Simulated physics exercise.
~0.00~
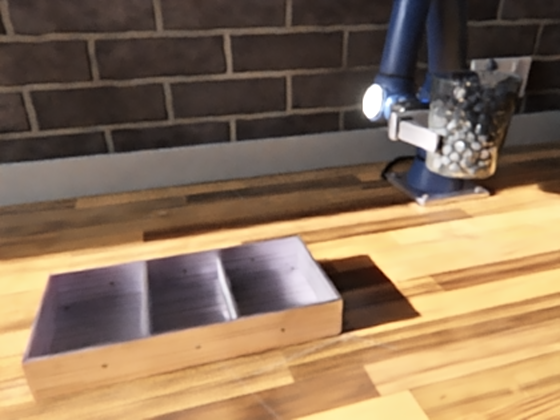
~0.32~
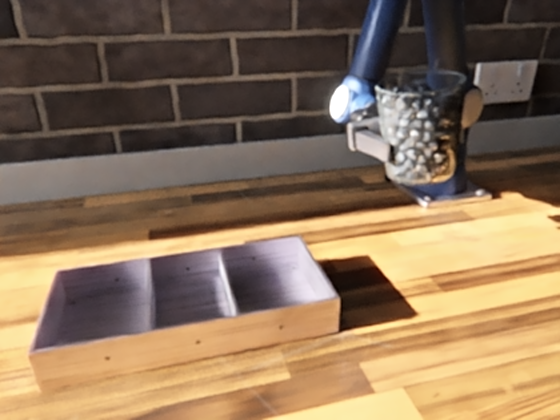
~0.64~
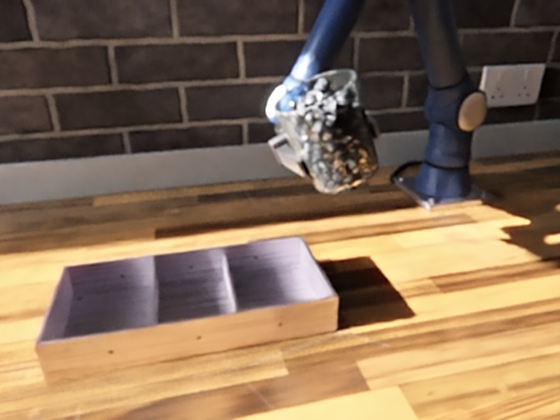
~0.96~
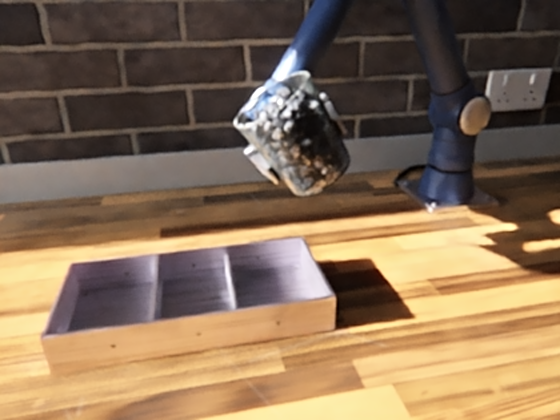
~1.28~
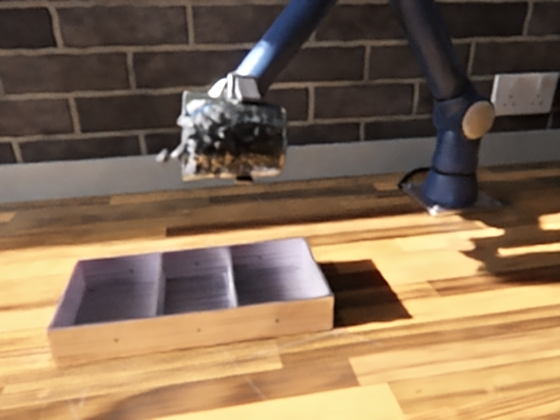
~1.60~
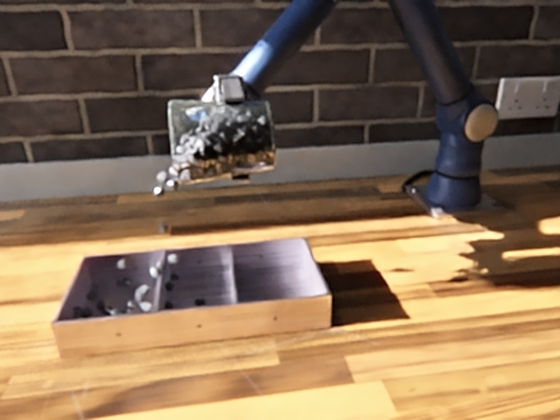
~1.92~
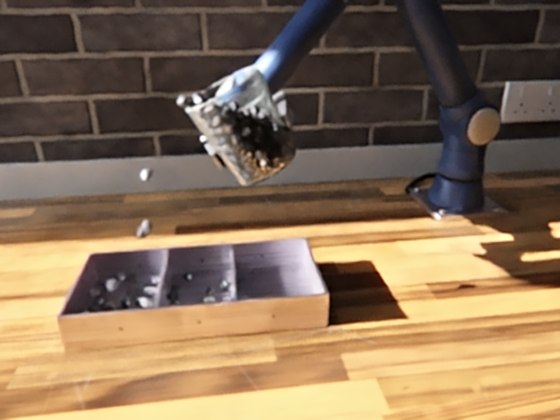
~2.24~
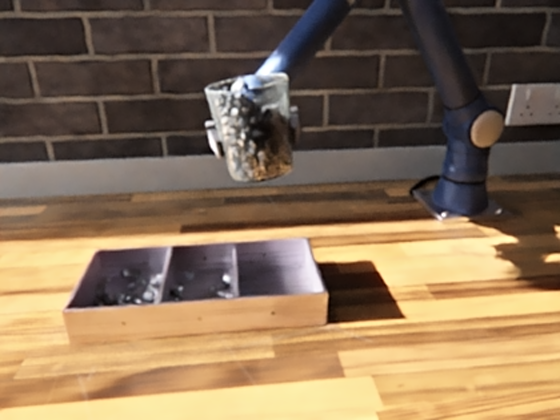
On a sunlit wooden worktop by a dark brick wall, a blue robot arm carried a clear tumbler of small pebbles left and tipped it, spilling some into the left and middle parts of a divided box, then turned it back upright, still mostly full.
